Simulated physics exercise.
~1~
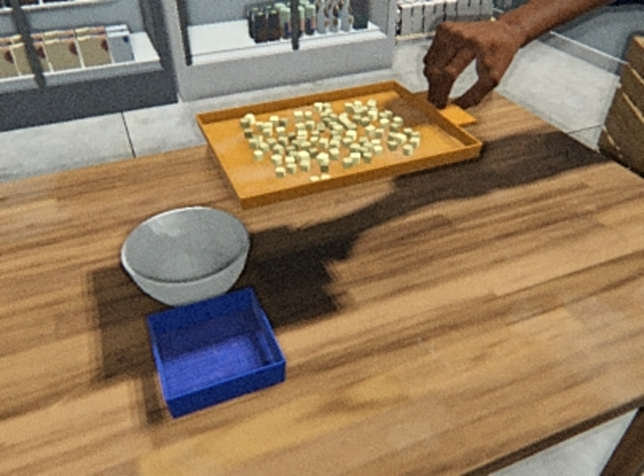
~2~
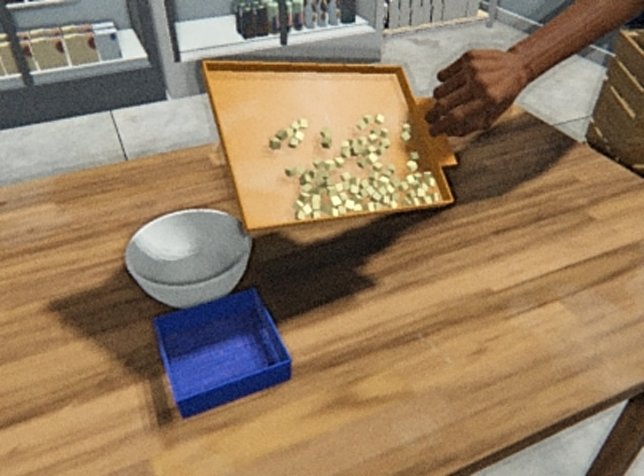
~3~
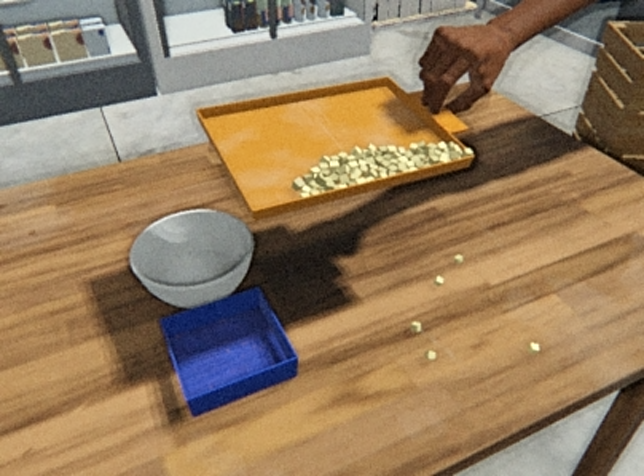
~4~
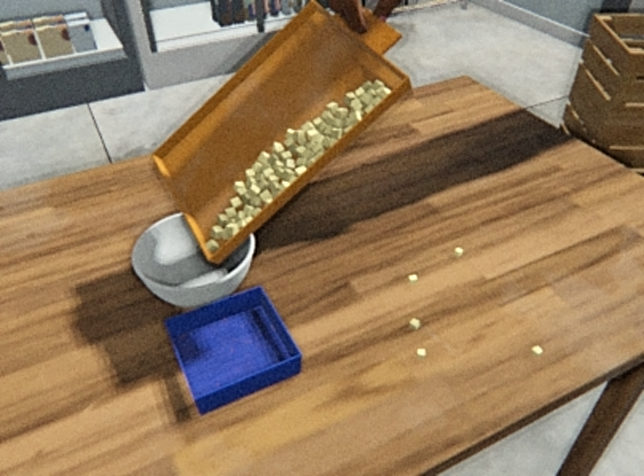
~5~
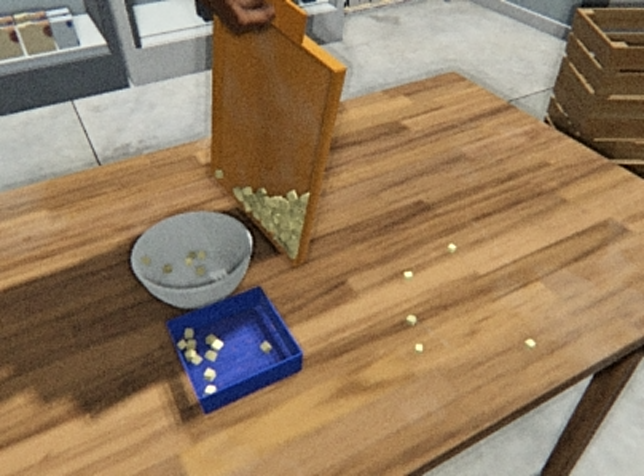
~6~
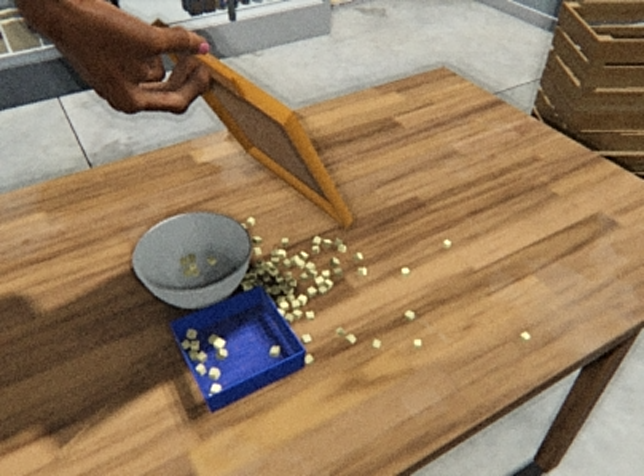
A hand tips a tray of potato cubes twice, spilling most onto the wooden table.
